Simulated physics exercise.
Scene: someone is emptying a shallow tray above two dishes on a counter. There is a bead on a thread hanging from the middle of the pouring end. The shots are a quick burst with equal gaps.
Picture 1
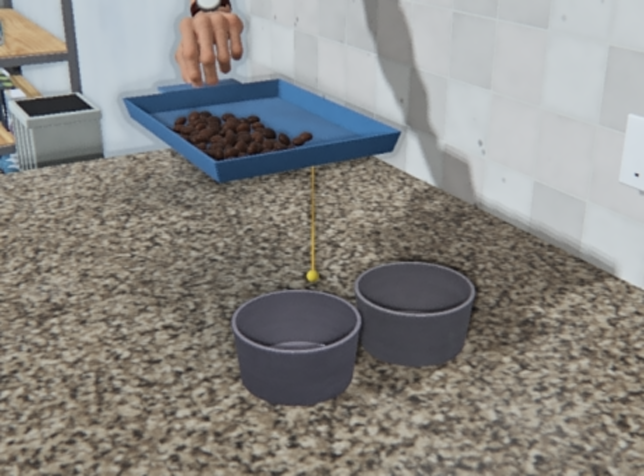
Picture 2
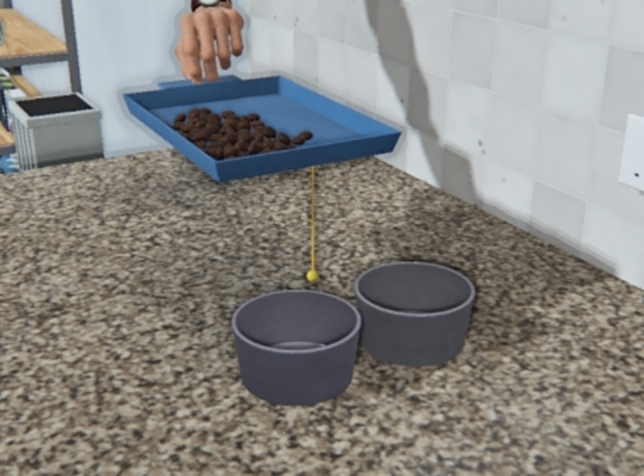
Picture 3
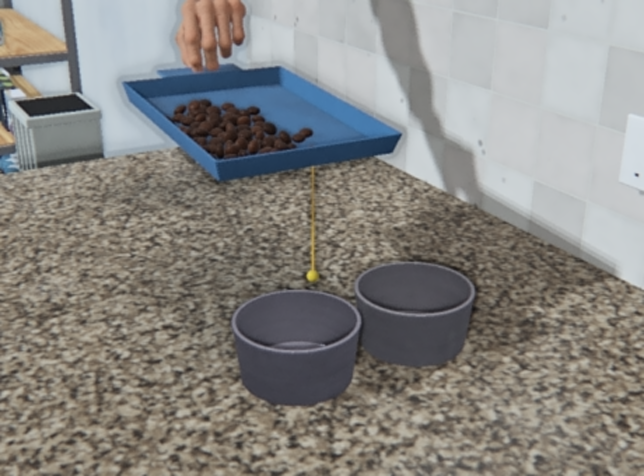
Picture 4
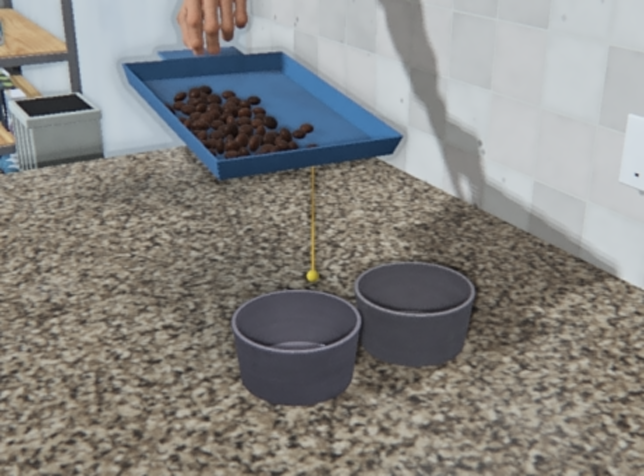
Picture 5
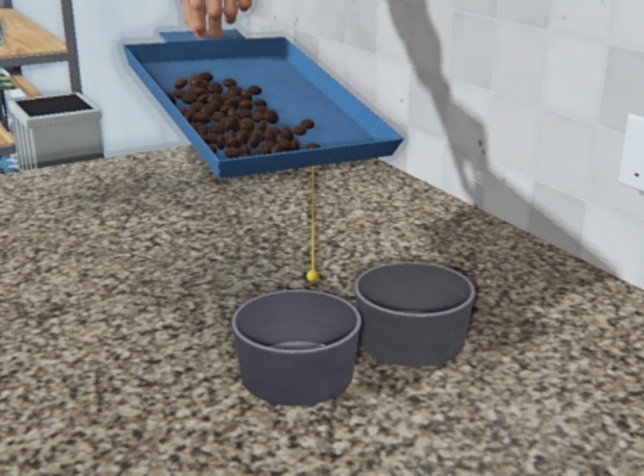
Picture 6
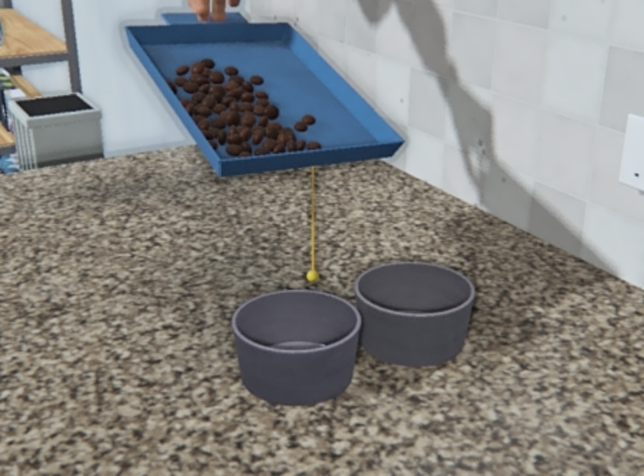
At first, a hand holds a blue tray of dark brown pieces nearly level above two gray dishes on a speckled counter, with a yellow bead hanging below the tray. Then the tray's far end rises steadily, tilting it toward the dishes, while the pieces stay bunched and the bead stays still.
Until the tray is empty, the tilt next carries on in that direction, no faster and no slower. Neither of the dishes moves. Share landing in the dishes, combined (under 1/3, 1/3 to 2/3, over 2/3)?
Landed: Beyond two thirds.
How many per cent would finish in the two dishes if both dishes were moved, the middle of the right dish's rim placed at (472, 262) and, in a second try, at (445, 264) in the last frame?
About 60 per cent first, then about 40 per cent.
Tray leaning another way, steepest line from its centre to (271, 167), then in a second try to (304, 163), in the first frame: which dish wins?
So, first the one on the left side, and second the one on the left side.
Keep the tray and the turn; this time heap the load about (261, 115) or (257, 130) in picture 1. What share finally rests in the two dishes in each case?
It comes to about 90 per cent the first time and about 80 per cent the second.
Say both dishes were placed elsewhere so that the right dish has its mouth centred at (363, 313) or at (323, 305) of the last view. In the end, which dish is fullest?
In the first try it is the one to the right, in the second it is the one to the right.
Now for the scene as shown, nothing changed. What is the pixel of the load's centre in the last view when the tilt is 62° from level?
Roughly at (302, 132).
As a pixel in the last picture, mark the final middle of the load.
About (365, 349).
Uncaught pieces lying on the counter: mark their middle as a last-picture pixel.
Centre, final frame: Roughly (431, 443).
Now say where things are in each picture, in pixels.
In the first picture, corners of the pouring end at (219, 160) and (393, 131), level; middle of the load at (231, 138), flat chocolate drops; left dish at (327, 370); right dish at (448, 333); bead on its thread at (313, 276).
In the second picture, corners of the pouring end at (219, 159) and (393, 131), level; middle of the load at (231, 136).
In the third picture, corners of the pouring end at (220, 159) and (394, 132), tipped barely, lowest at the right corner; middle of the load at (231, 131).
In the fourth picture, corners of the pouring end at (221, 158) and (395, 134), tipped a little, lowest at the right corner; middle of the load at (232, 124).
In the fifth picture, corners of the pouring end at (222, 157) and (396, 136), tipped a little, lowest at the right corner; middle of the load at (233, 117).
In the sixth picture, corners of the pouring end at (223, 157) and (397, 138), tipped clearly, lowest at the right corner; middle of the load at (235, 110); left dish at (327, 370); right dish at (448, 333).
Soon after the last picture, tray tipped steeply; nearly all on the tray; a stray few in the air.
A little later, tray tipped past a quarter turn; about a third on the tray; a small part in the left dish; about a quarter in the right dish; a small part outside both; about a quarter in the air.
Later still, tray tipped past a quarter turn; about a third in the left dish; about half in the right dish; about a quarter outside both.
At rest, tray tipped past a quarter turn; about a third in the left dish; about half in the right dish; about a quarter outside both.
